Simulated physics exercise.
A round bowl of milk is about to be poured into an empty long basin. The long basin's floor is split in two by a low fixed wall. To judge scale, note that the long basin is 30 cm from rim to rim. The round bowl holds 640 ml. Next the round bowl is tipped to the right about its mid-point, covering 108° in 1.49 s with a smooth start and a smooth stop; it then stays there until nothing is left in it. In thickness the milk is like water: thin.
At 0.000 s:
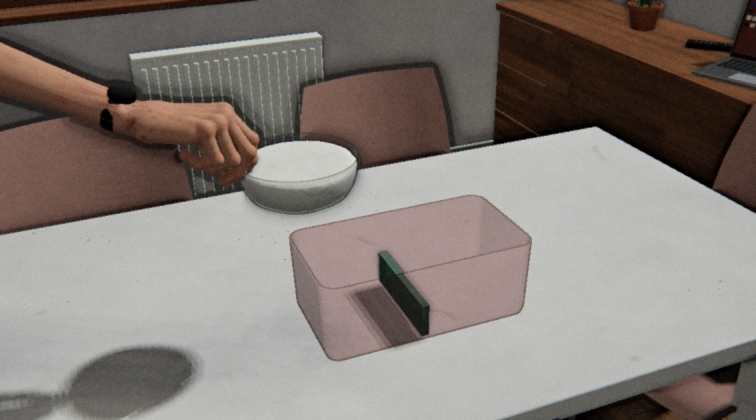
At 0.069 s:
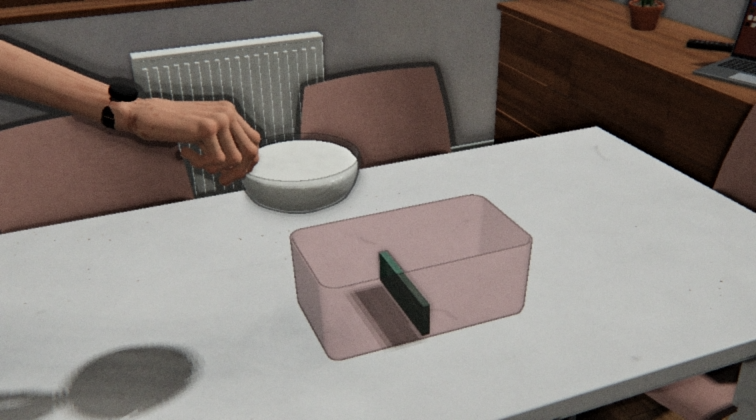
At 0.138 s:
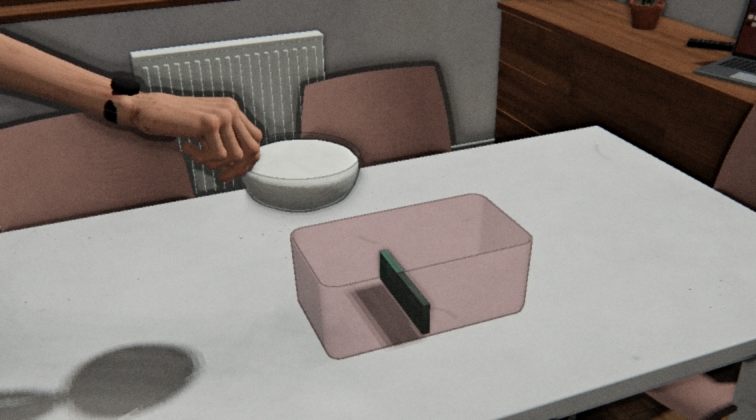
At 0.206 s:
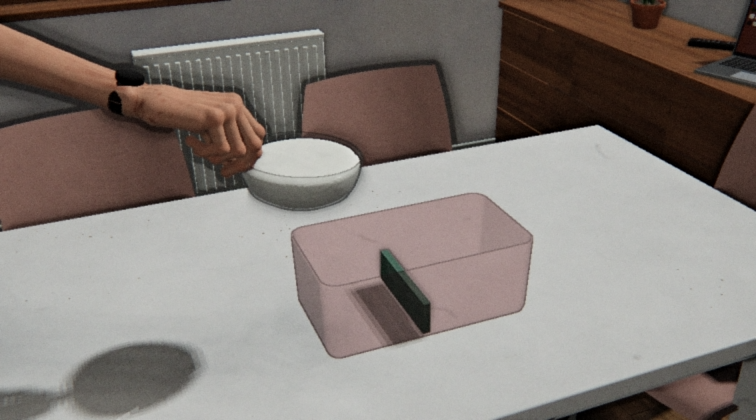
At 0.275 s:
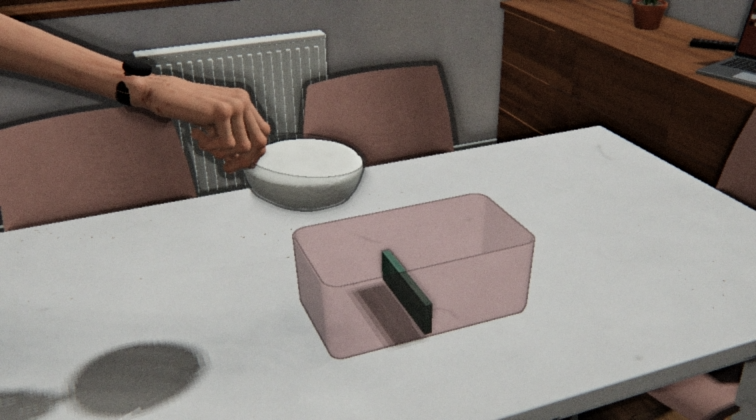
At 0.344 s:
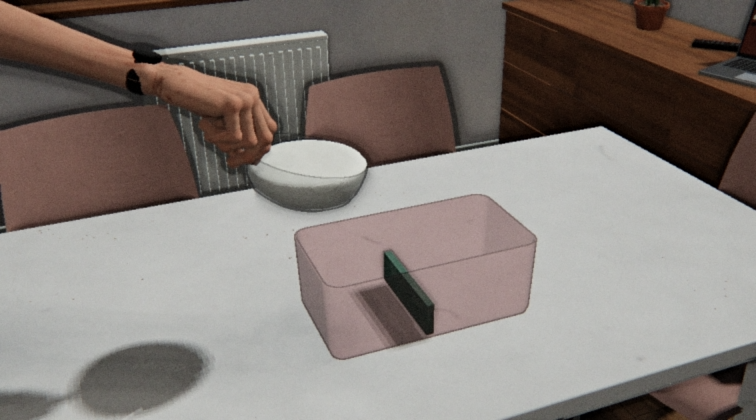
A hand gripping a white round bowl of milk, slowly tilting it rightward beside a translucent pink basin on a white table.
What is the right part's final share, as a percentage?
About 46 per cent.
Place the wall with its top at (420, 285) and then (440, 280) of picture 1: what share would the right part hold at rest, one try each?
The first gives near 15 per cent and the second near 5 per cent.
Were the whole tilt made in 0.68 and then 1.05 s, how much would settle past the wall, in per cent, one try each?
Some 30 and 40 per cent, in that order.
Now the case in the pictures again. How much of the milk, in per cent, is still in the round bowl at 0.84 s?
28 %.
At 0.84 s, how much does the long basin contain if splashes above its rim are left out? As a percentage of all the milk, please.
Roughly 44 percent of it.
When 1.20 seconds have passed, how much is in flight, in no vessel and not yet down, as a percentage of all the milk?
Airborne share: Near 3 %.
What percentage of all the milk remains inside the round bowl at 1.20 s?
What remains is about 1 percent of it all.
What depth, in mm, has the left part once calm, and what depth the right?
About 16 mm left, about 12 mm right.
By 0.84 s the tilt is 65° and 28 per cent is still to pour, 15 is left of the wall and 28 right of it.
By 1.20 s the tilt is 98° and 1 per cent is still to pour, 50 is left of the wall and 46 right of it.
By 1.58 s the tilt is 108° and 0 per cent is still to pour, 53 is left of the wall and 46 right of it.
By 1.99 s the tilt is 108° and 0 per cent is still to pour, 53 is left of the wall and 46 right of it.
At rest 53 per cent lies left of the wall, 46 right of it and 1 outside.
